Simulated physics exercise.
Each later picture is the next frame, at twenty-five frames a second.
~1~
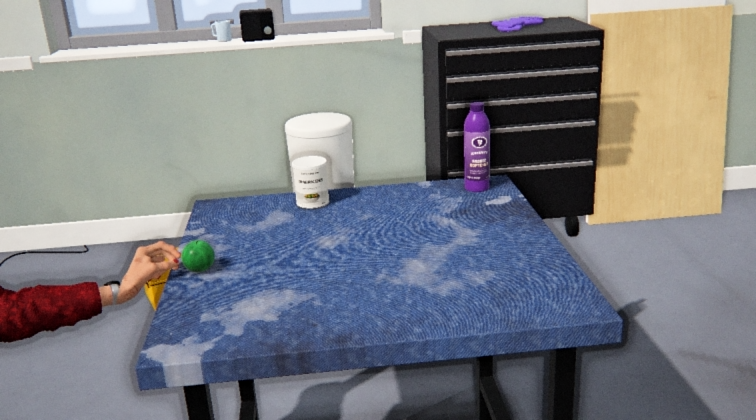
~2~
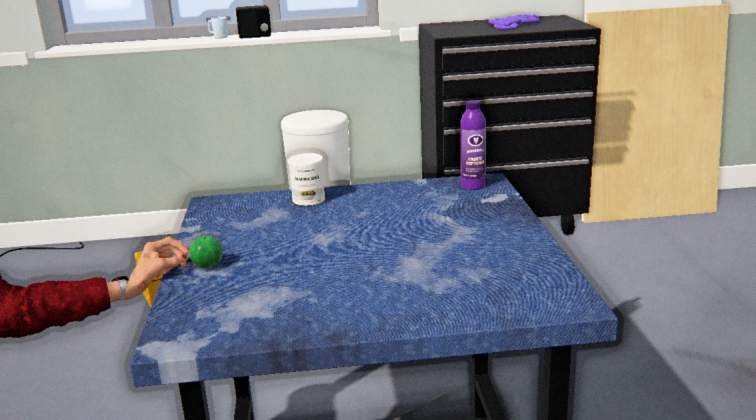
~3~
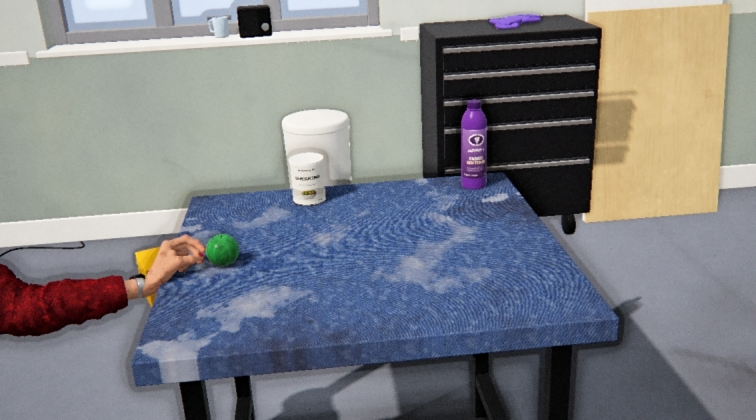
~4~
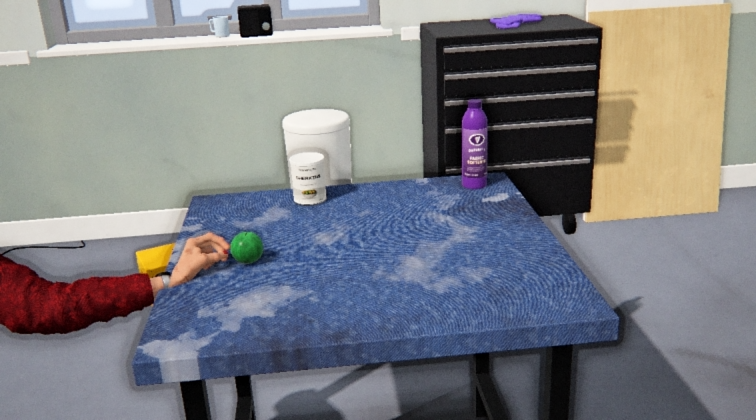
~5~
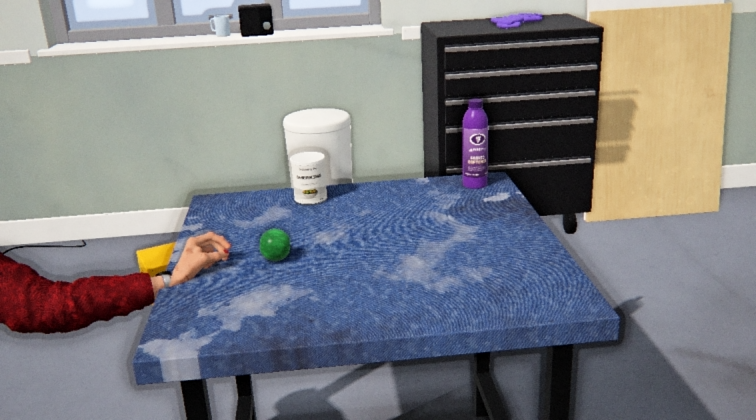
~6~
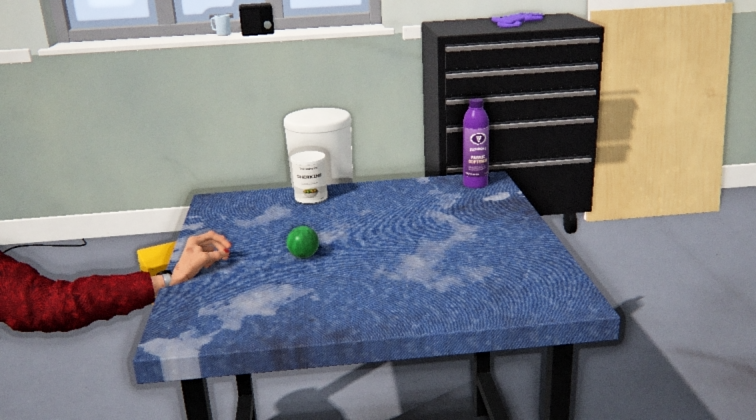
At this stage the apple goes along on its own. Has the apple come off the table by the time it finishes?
Yes.
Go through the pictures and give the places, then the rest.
In the first frame, under the hand; green apple (198, 256).
In the second frame, under the hand; green apple (206, 252).
In the third frame, under the hand; green apple (222, 250).
In the fourth frame, green apple (247, 248).
In the fifth frame, green apple (275, 245) shifted about its own width.
In the sixth frame, green apple (303, 242) shifted well along.
Then, 0.30 s on from there, green apple shifted well along near (493, 227).
Then, 0.70 s on from there, green apple now off the table.
Then, 1.10 s on from there, things are still on the move.
In the end, off the table, green apple.
